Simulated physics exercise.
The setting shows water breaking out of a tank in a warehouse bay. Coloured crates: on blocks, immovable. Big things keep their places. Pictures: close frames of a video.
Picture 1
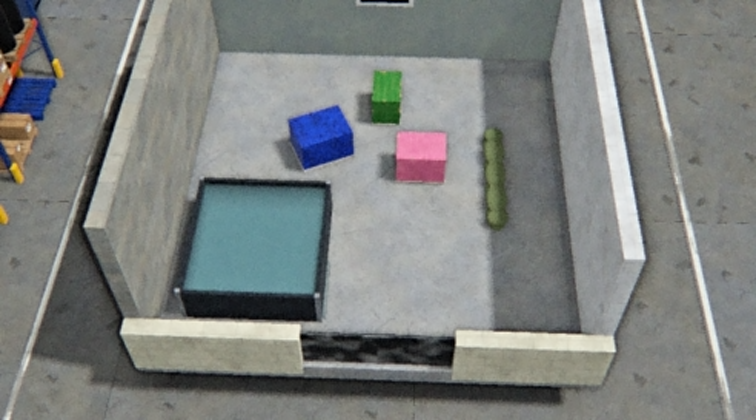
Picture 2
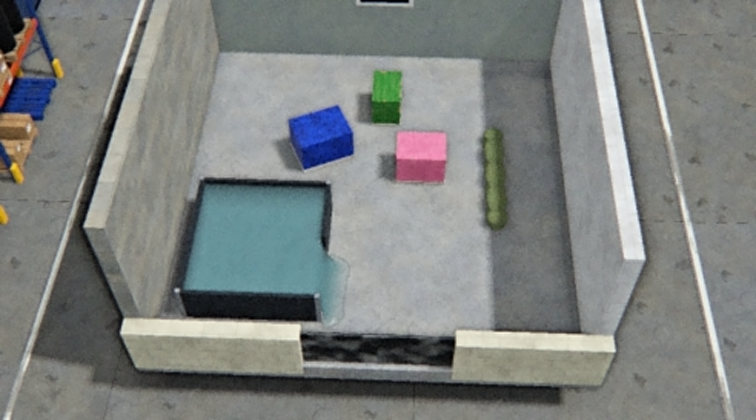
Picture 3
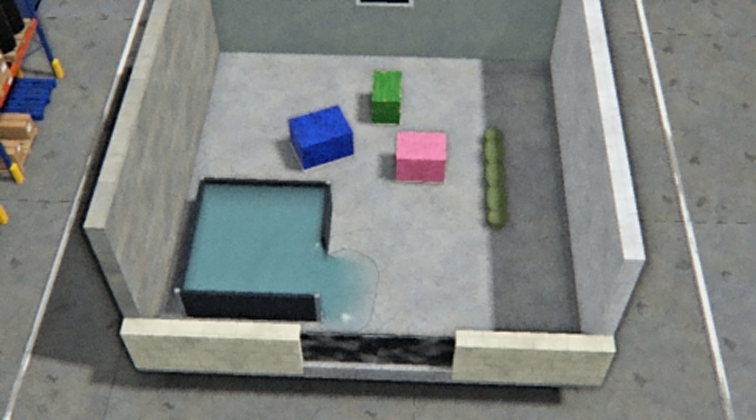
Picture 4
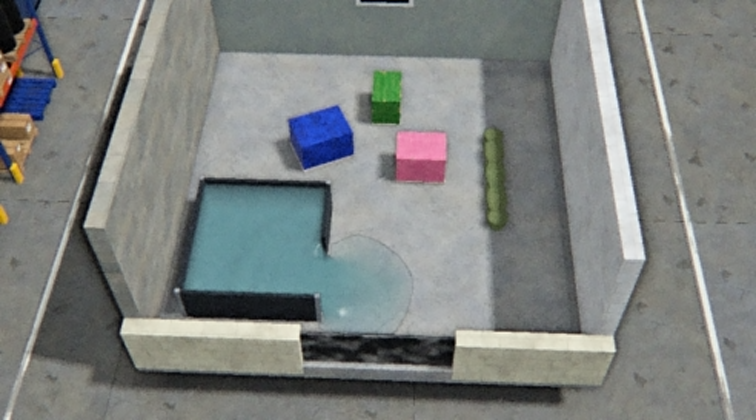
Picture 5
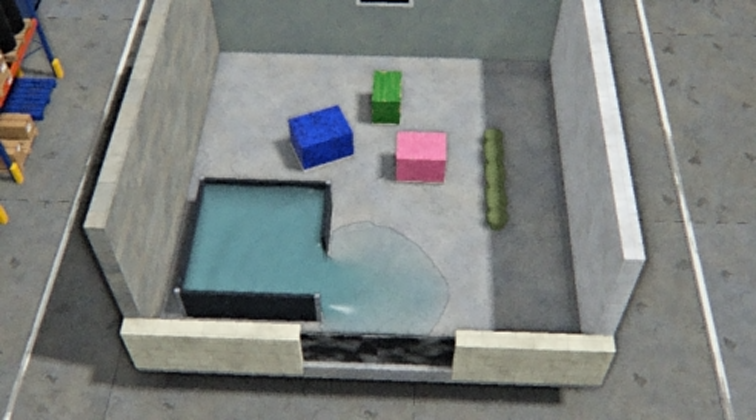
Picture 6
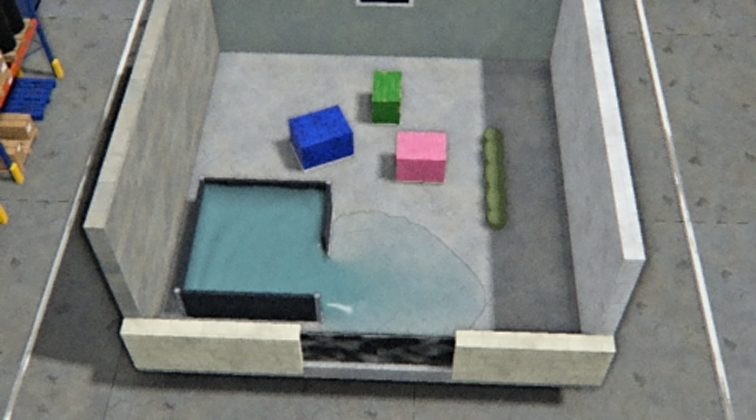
In this clip, water fills an open dark-walled tank near blue, green and pink crates in a walled bay, then pours through a gap in the tank's right side and spreads rightward across the floor in a widening pool.
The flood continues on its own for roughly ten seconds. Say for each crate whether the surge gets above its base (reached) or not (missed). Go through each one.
One by one: Pink crate: Becomes wet; green crate: Becomes wet; blue crate: Remains dry.
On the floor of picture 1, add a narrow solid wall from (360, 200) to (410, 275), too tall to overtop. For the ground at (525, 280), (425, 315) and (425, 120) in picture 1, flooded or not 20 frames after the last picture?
Taking the three spots in order: Soaked, soaked, spared.
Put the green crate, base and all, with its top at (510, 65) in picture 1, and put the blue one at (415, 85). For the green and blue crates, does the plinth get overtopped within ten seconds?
Reading - green: Flooded, blue: Flooded.
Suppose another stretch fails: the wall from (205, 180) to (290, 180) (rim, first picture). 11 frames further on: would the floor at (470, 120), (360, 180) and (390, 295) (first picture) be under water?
So it's nothing at the first, liquid at the second and nothing at the third.
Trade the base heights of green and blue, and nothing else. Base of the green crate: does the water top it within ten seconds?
Verdict on the green crate: It gets flooded.
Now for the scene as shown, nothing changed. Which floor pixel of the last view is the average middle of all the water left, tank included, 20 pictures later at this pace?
My pick is pixel (387, 264).
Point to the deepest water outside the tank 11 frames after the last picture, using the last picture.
Check roughly (572, 338).
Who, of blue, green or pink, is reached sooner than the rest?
The pink one it is.
A moment on, water covers 25 % of the floor; the pink crate not reached, the green crate not reached, the blue crate not reached.
Next, water covers 30 % of the floor; the pink crate water round its plinth, the green crate not reached, the blue crate not reached.
Then, water covers 45 % of the floor; the pink crate water round its plinth, the green crate not reached, the blue crate not reached.
Later, water covers 60 % of the floor; the pink crate water round its plinth, the green crate water round its plinth, the blue crate not reached.
In the end, water covers 95 % of the floor; the pink crate was topped, the green crate was topped, the blue crate stayed above the water.
